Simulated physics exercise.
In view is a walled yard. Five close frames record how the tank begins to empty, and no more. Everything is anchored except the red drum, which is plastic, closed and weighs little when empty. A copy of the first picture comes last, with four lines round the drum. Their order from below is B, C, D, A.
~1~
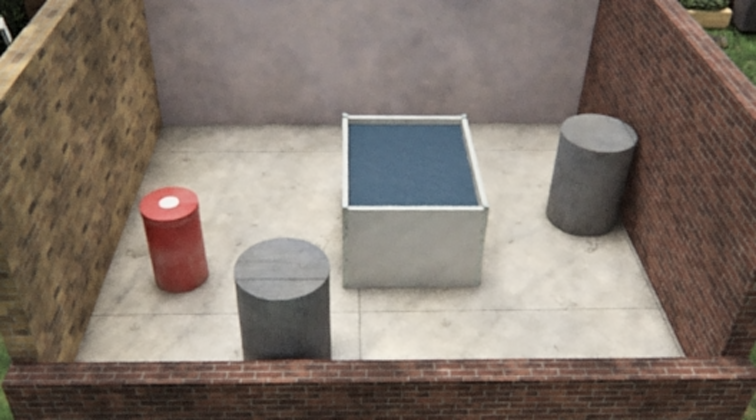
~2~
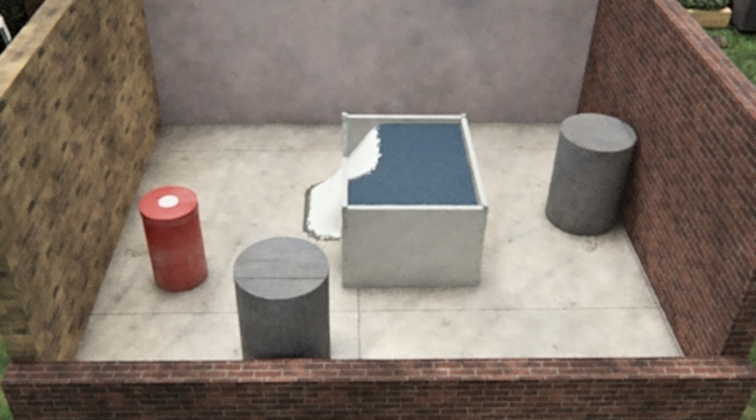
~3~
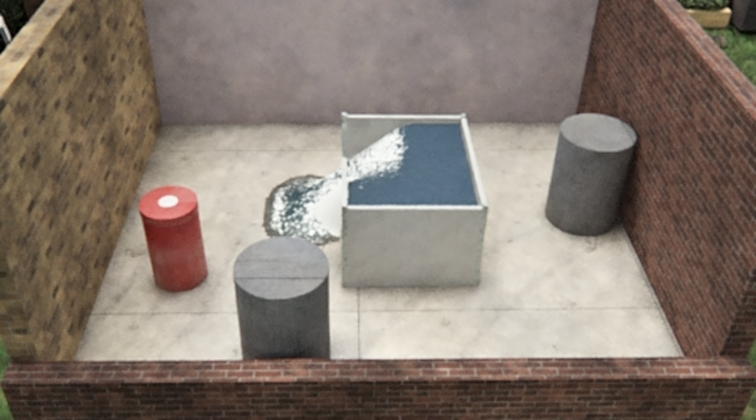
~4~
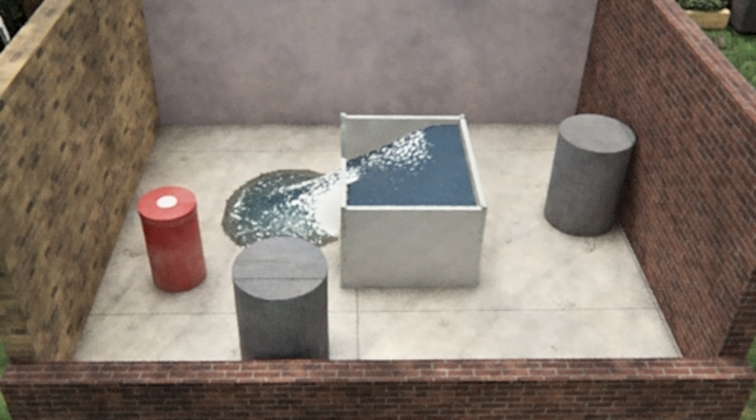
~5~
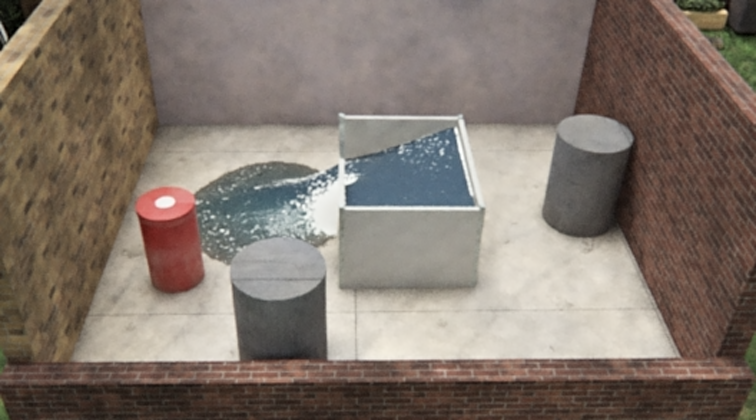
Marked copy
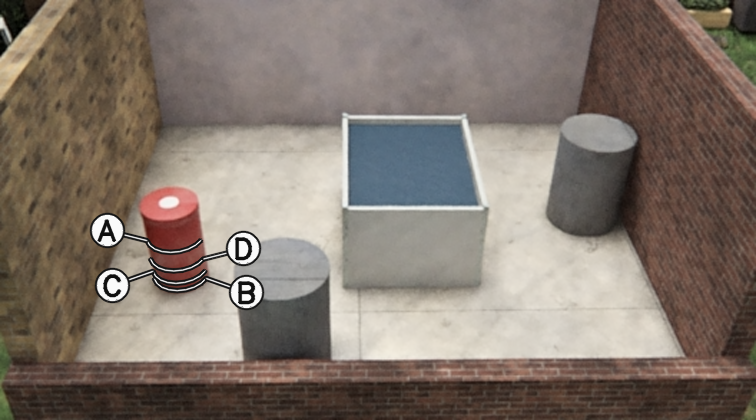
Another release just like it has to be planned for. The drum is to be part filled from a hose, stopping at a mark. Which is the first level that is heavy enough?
Go for D.
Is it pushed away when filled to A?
No, not at all.
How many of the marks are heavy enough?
Two of the four.
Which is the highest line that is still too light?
Line C.
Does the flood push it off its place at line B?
Yes, it does.
On the marked copy, A at (170, 252); B at (177, 290); C at (175, 283); D at (173, 271); from the bottom up B, C, D, A.
If A is chosen, it does not move.
If B is chosen, it is pushed about 3 times its own width away.
If C is chosen, it is pushed about twice its own width away.
If D is chosen, it does not move.
